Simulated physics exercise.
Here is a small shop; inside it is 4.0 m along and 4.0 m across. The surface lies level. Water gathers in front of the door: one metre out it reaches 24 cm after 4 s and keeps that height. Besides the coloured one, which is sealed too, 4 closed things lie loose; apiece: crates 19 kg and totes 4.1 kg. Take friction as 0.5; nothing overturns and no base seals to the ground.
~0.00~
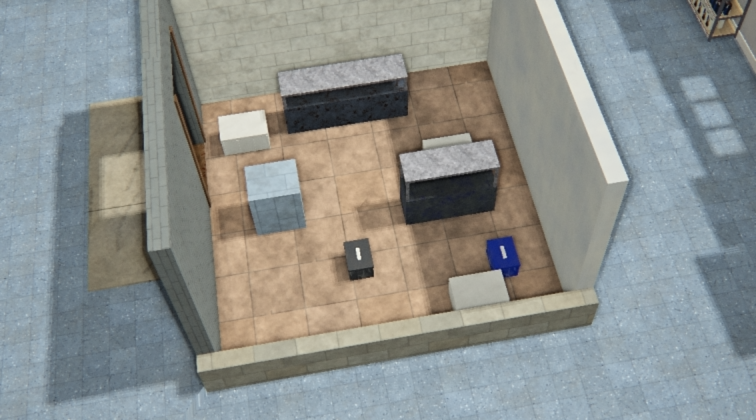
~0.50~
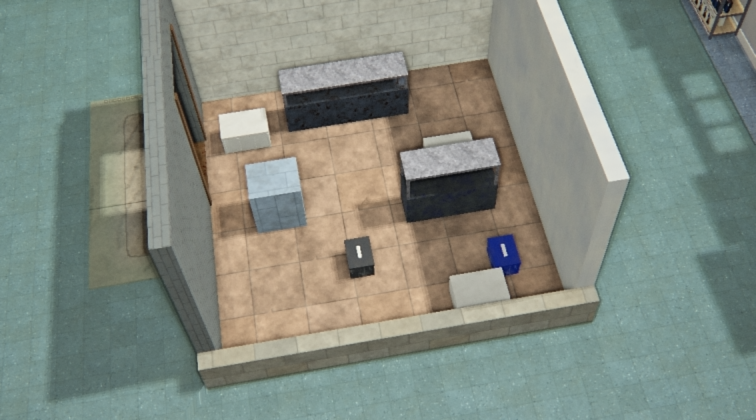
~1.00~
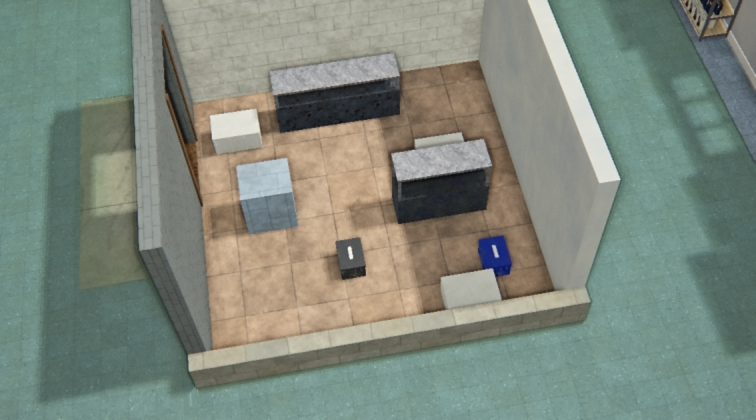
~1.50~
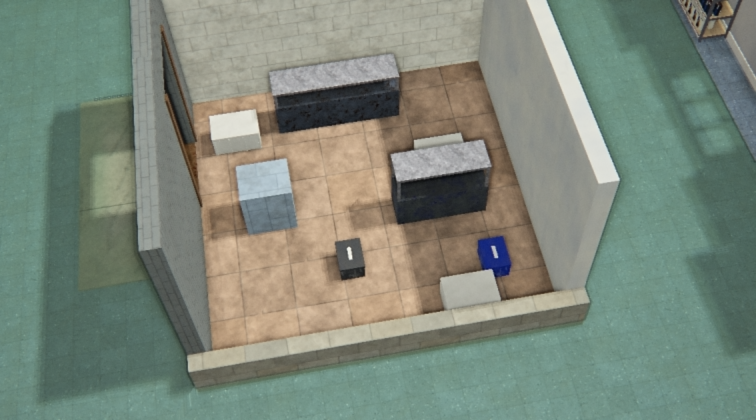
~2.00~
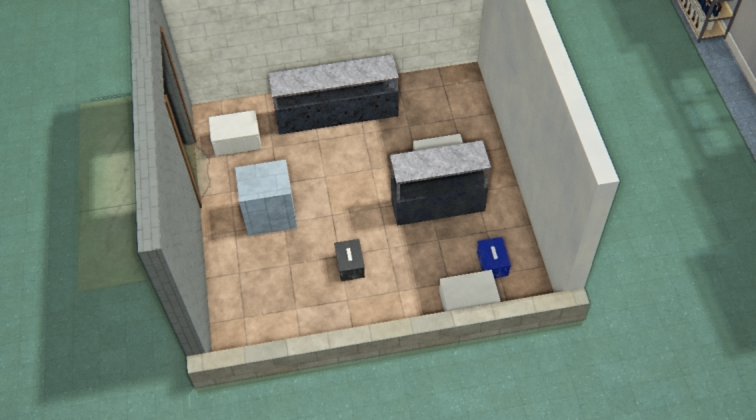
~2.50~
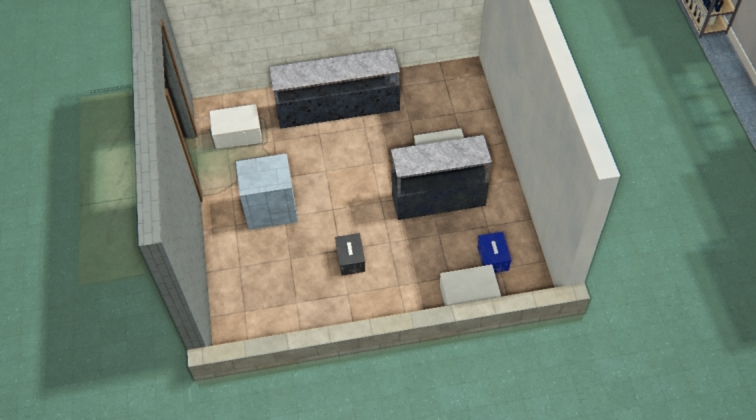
Greenish water surrounds a small open-topped shop and barely enters, while everything inside stays still.
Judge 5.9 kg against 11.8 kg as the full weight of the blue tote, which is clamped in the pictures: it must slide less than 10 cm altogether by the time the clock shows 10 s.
For it, only the larger load is enough.
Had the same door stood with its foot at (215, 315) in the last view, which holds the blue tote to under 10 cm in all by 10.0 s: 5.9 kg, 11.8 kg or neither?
Then neither weight holds it.
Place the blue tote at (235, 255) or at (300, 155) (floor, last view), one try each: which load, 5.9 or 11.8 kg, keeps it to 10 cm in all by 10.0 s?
In turn: The smaller is enough; neither holds.
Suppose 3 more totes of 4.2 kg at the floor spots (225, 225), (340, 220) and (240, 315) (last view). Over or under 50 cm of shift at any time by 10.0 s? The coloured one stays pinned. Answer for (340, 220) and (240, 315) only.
In turn: Under, less.
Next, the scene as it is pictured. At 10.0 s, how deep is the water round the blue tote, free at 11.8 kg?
Roughly 7 cm.
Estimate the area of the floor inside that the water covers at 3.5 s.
Roughly 2.5 m2.
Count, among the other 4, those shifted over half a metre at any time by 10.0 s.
That makes 2.
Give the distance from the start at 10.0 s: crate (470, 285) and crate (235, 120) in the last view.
In turn: 30 cm, 50 cm.
After 3.5 s the blue tote would be 0 cm from its start with 5.9 kg and 0 cm from its start with 11.8 kg; 0 cm of water round it then.
After 4.5 s the blue tote would be 0 cm from its start with 5.9 kg and 0 cm from its start with 11.8 kg; 0 cm of water round it then.
After 7.0 s the blue tote would be 0 cm from its start with 5.9 kg and 0 cm from its start with 11.8 kg; 2 cm of water round it then.
After 10.0 s the blue tote would be 63 cm from its start with 5.9 kg and 0 cm from its start with 11.8 kg; 7 cm of water round it then.
